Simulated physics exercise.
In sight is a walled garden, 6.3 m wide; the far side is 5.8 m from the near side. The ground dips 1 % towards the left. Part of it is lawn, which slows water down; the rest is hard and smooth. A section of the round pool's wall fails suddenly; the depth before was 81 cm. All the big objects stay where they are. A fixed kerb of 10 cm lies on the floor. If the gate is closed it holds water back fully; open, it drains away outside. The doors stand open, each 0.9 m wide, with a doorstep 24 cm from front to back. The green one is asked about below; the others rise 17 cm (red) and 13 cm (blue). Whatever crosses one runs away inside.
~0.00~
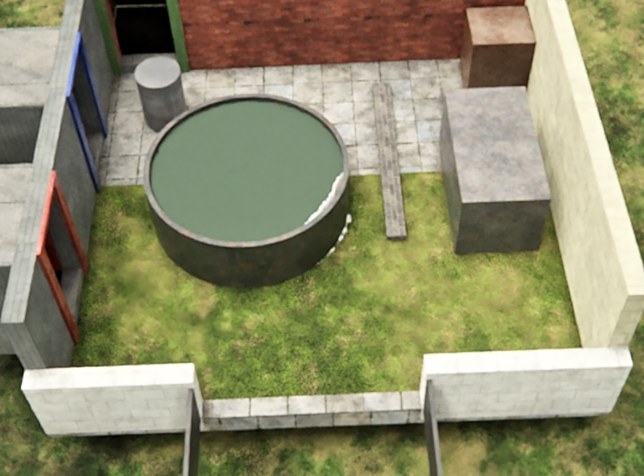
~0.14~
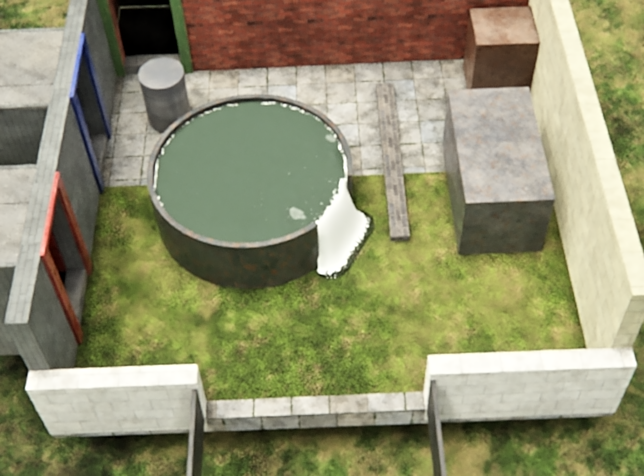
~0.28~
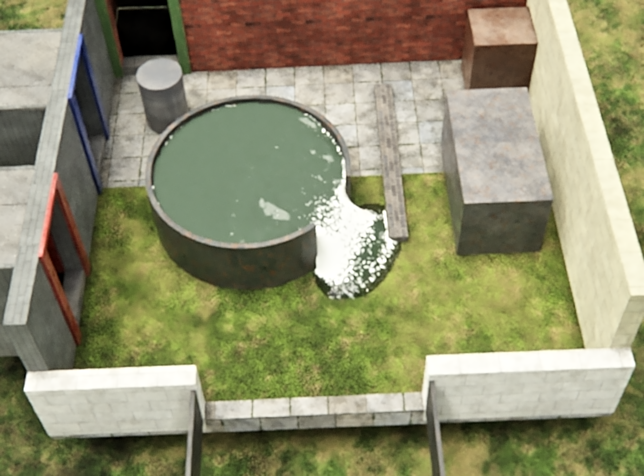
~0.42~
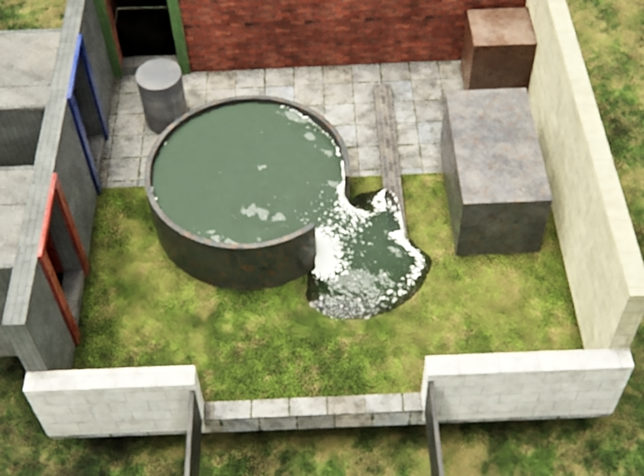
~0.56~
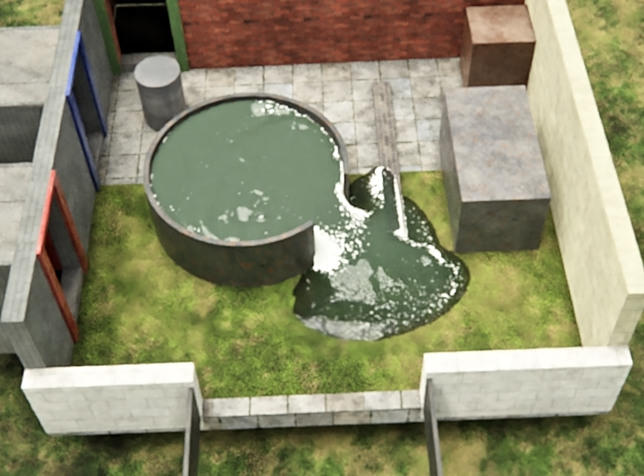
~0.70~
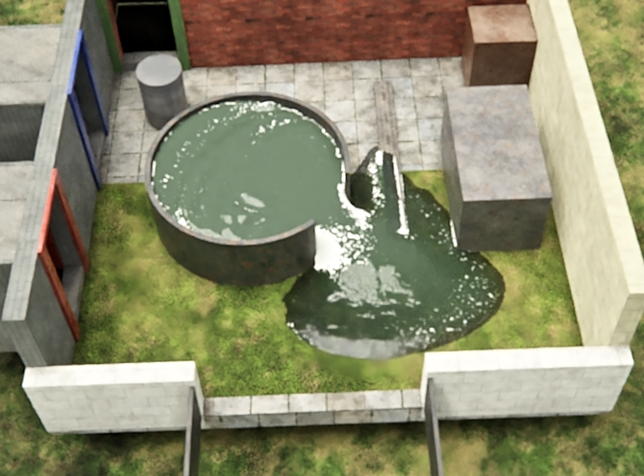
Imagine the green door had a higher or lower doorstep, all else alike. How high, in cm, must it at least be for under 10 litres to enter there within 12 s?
About 8 cm.
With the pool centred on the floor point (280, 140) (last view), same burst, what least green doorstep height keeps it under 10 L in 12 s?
About 8.0 cm.
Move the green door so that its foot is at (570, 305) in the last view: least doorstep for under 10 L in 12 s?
Roughly 28 cm.
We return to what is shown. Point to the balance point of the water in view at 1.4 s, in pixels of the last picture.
At about (295, 223).
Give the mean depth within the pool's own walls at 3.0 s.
About 45 cm.
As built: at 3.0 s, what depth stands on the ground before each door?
In cm: Red 0, blue 0, green 0.
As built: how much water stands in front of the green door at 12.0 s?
Roughly 10.0 cm deep.
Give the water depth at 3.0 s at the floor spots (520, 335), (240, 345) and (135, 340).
Roughly 30, 1 and 0 cm, in turn.
After 1.4 s water covers 35 % of the floor, deepest (44 cm) near (344, 236); it has not reached the green door.
After 3.0 s water covers 50 % of the floor, deepest (32 cm) near (478, 322); it has not reached the green door.
After 12.0 s water covers 100 % of the floor, deepest (14 cm) near (103, 158); 10 cm at the green door, 0 litres in over its 17 cm doorstep.
At the green door as built, the water arrived by 5.8 s and peaked near 11 cm at 11.2 s.
Run again over the same 12 s with other heights there, 16 litres in over 7 cm, 3 litres over 10 cm. The limit of 10 litres is kept from about 8 cm up.
